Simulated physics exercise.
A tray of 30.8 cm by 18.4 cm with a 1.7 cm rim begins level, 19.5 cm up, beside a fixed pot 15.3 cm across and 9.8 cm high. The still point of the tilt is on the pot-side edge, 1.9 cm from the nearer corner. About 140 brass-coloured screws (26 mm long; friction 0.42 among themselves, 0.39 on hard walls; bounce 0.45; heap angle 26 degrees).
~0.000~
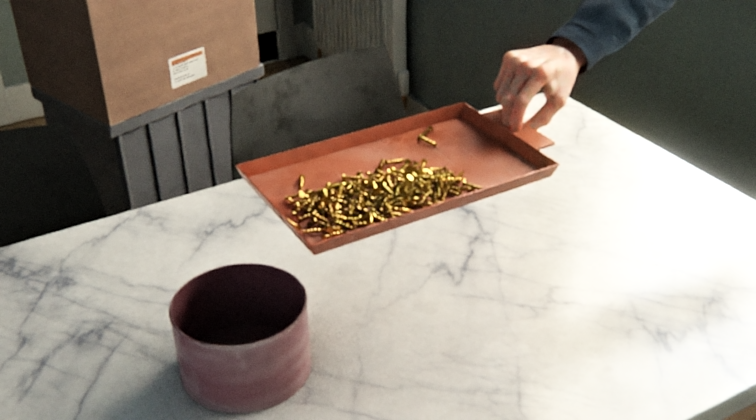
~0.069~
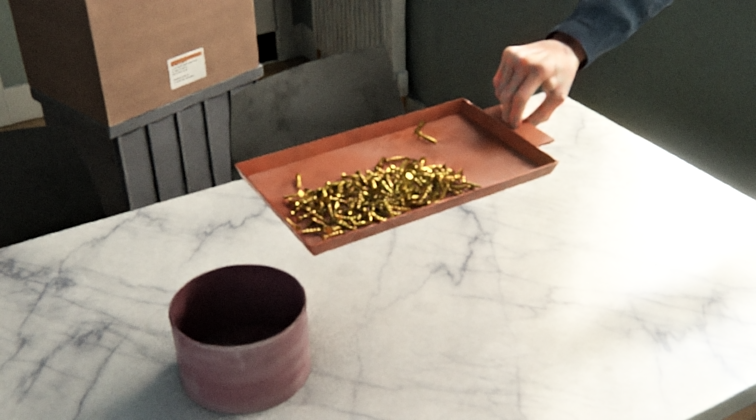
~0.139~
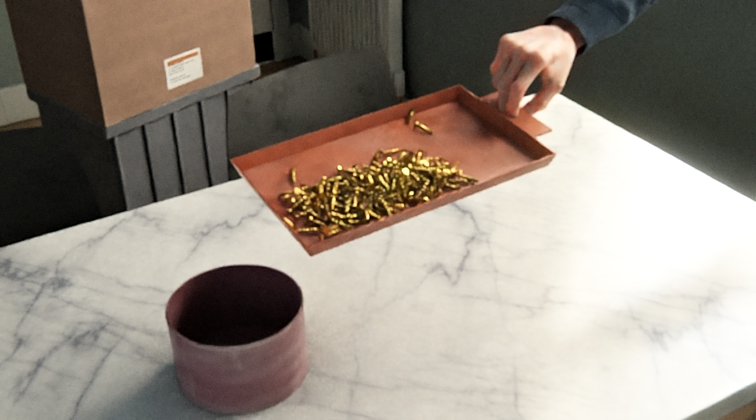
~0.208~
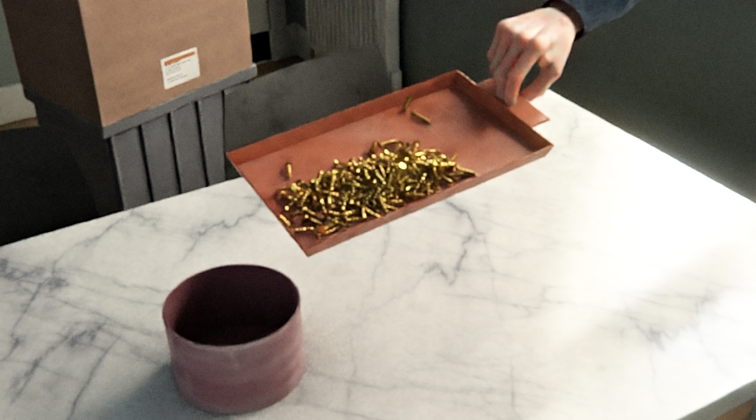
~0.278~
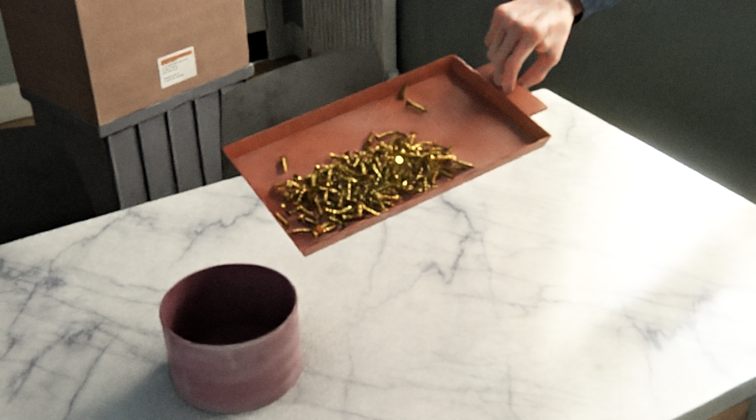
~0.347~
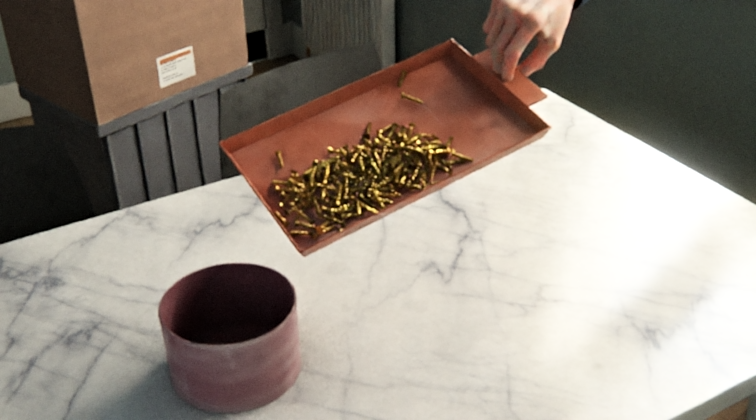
A shallow reddish-brown tray heaped with small brass-coloured screws is held over a white, grey-veined marble table, seen from above at an angle. A dusky purple-red round pot stands at the lower left, with a cardboard box on a dark slatted chair behind. A dark-sleeved hand at the right raises the tray's far end, tilting it increasingly toward the pot's side, while the view drifts very slightly.
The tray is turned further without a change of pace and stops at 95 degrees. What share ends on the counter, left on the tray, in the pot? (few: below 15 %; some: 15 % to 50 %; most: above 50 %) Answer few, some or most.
Counter most, tray few, pot few.
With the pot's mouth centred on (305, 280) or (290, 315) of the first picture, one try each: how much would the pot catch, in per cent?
About 0 and 60 per cent.
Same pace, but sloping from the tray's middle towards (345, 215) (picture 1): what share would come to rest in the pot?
About 30 per cent.
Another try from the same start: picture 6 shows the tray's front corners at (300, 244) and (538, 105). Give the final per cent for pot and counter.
Pot 45, counter 55.
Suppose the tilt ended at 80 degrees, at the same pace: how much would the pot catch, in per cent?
Then about 0 per cent.
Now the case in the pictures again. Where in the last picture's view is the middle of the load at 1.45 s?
Near (310, 331).
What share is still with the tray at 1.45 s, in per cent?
Some 30 per cent of the load.
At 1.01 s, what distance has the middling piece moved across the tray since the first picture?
Some 4 cm.
After 1.01 s, tilt 53 degrees; the tray holds 100 %, the pot 0 %.
After 1.45 s, tilt 78 degrees; the tray holds 30 %, the pot 0 %.
Then, at 1.97 s, tilt 95 degrees; the tray holds 0 %, the pot 0 %.
In the end, at 2.5 s, counter 100 %, tray 0 %, pot 0 %.
